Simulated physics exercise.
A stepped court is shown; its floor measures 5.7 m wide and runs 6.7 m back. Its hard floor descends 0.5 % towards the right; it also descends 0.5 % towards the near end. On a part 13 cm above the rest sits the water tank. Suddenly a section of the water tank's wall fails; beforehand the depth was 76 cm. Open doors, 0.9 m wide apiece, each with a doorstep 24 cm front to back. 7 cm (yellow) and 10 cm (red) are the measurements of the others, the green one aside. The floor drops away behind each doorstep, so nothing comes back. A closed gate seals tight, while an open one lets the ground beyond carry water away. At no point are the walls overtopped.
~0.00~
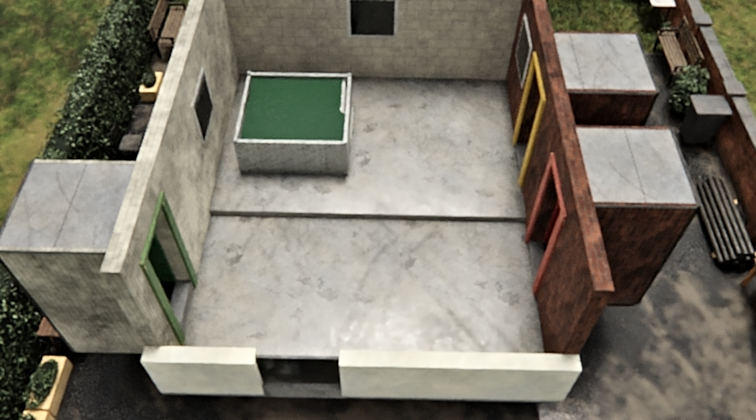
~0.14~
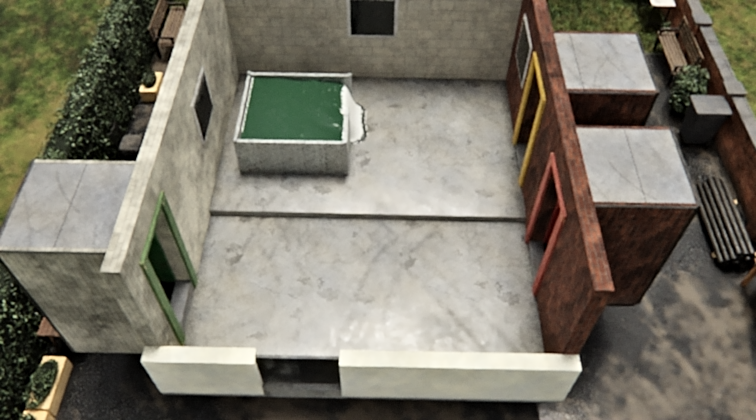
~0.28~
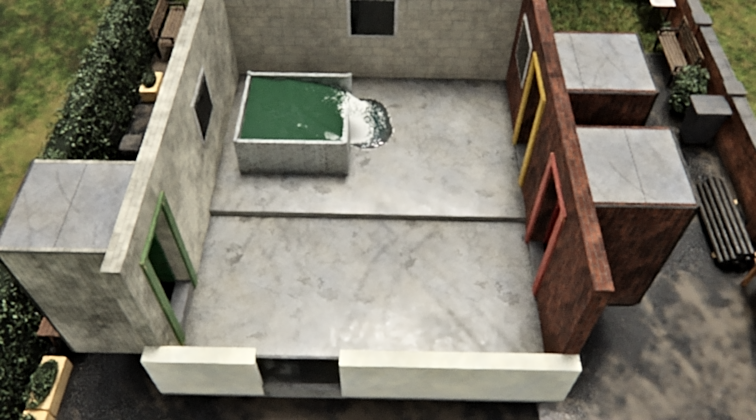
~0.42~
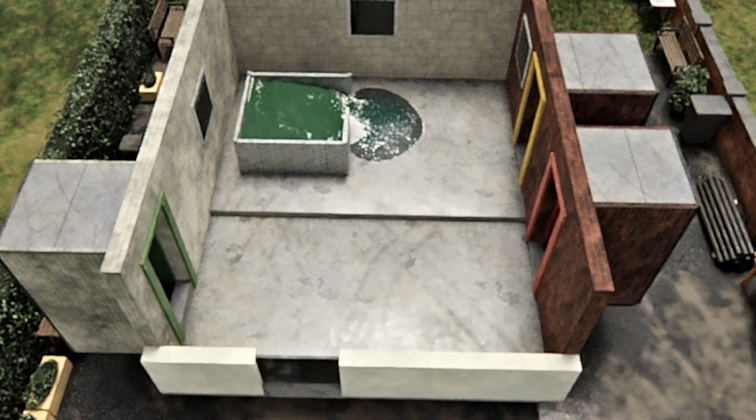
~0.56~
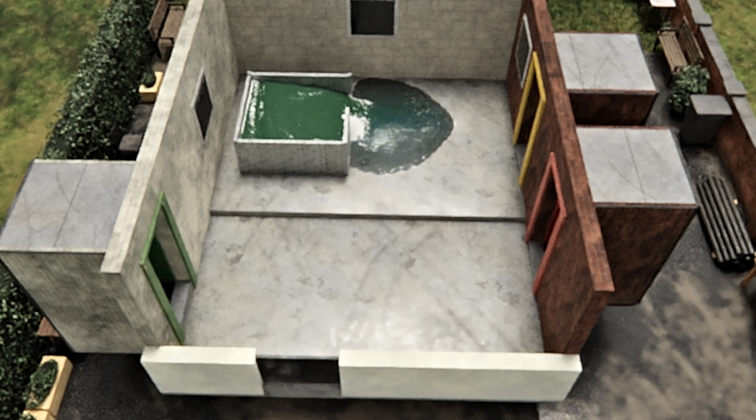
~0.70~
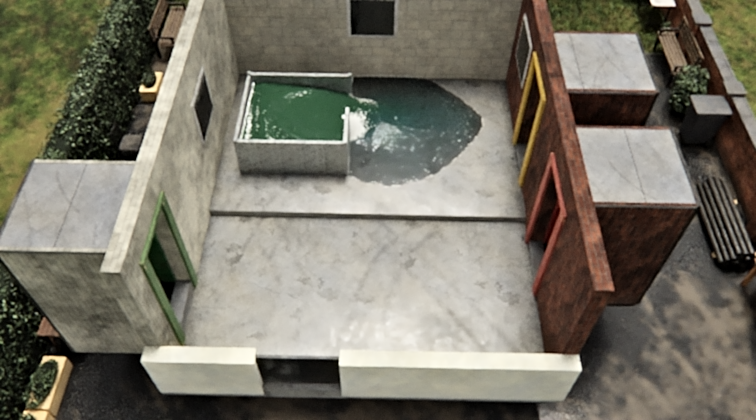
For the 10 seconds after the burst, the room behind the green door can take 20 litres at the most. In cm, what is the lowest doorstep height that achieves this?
About 8 cm.
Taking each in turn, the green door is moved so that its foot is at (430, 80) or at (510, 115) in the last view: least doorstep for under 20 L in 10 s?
In turn: About 17 cm, about 28 cm.
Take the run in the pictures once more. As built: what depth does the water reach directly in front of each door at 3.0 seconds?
In cm: Yellow 19, green 0, red 8.
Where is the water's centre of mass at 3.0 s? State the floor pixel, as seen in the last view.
Approximately (386, 137).
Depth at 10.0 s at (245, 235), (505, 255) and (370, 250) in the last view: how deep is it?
That's 12, 5 and 3 cm, in the order given.
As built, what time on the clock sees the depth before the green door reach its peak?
Peak: Close to 7.0 s.
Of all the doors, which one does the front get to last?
That would be the green one.
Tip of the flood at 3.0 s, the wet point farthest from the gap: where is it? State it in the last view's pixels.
The farthest wet point is roughly at (538, 357) in the last view.
After 1.4 s water covers 30 % of the floor, deepest (48 cm) near (501, 80); it has not reached the green door.
After 3.0 s water covers 35 % of the floor, deepest (29 cm) near (503, 98); it has not reached the green door.
After 10.0 s water covers 85 % of the floor, deepest (20 cm) near (205, 245); 12 cm at the green door, 0 litres in over its 26 cm doorstep.
At the green door as built, the water arrived by 6.5 s and peaked near 13 cm at 7.2 s.
With a doorstep of 7 cm, 28 litres would have come in within the 10 s; with 9.5 cm, 8 litres. So under 20 litres takes about 8 cm.
